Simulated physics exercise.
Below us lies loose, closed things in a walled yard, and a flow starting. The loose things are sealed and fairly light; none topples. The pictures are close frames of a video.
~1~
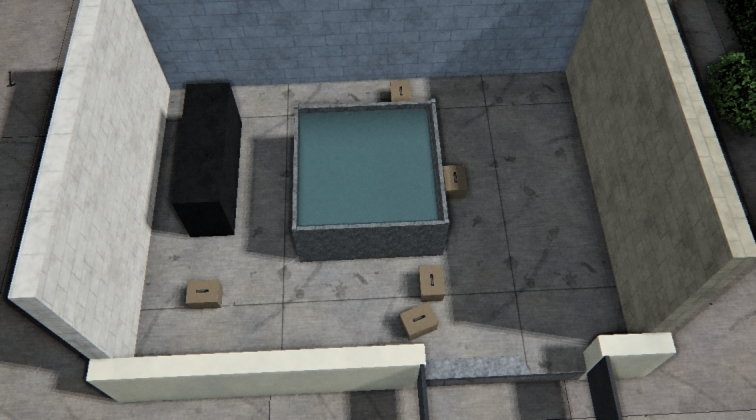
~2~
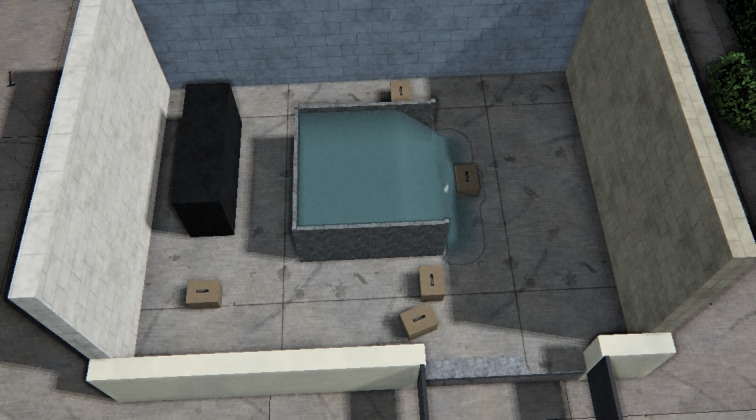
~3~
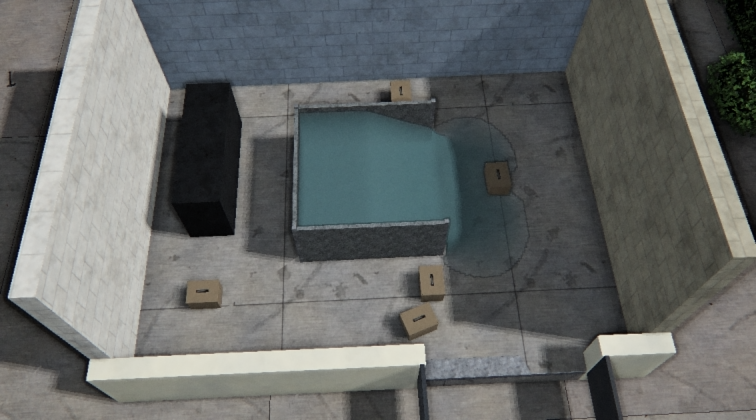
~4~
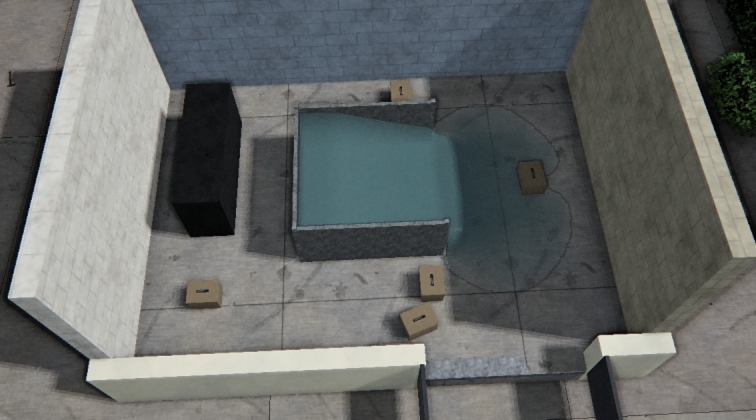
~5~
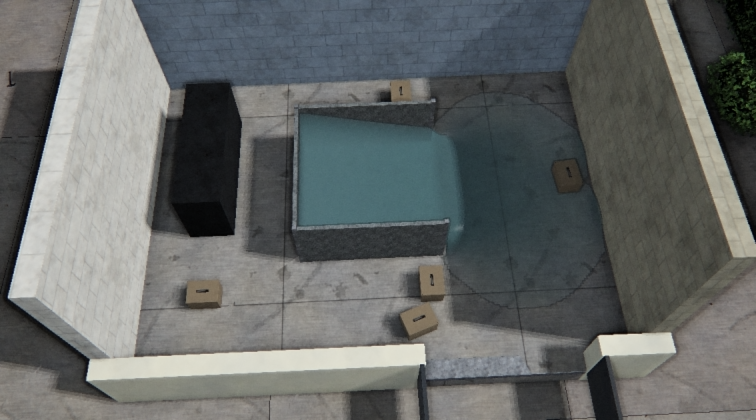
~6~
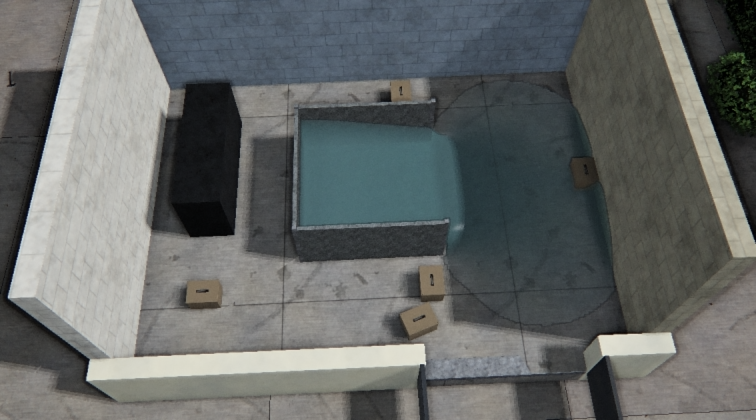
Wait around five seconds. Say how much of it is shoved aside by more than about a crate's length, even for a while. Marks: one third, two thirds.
It is from one to two thirds.
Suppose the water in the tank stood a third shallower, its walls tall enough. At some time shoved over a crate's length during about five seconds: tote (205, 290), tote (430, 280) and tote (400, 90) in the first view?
One after the other: Short of that, under that, that far or more.
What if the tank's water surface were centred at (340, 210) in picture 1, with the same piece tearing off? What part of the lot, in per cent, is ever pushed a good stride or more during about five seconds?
About 60 per cent.
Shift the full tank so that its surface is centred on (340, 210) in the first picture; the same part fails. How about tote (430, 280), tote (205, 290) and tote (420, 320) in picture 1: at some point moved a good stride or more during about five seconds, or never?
In turn: Moved that far, under that, not that far.
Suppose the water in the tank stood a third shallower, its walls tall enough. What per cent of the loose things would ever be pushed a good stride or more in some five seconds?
Some 40 per cent.
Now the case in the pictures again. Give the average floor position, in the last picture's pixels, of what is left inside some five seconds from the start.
Around (337, 223).
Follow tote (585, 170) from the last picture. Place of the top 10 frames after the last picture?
Roughly at (582, 136).
A moment on, 1 of 5 are well off their spots; 1 afloat.
Next, 1 of 5 are well off their spots; 1 afloat.
Later, 3 of 5 are well off their spots; 2 afloat.
In the end, 3 of 5 are well off their spots, and 3 have been at some point; 2 afloat.
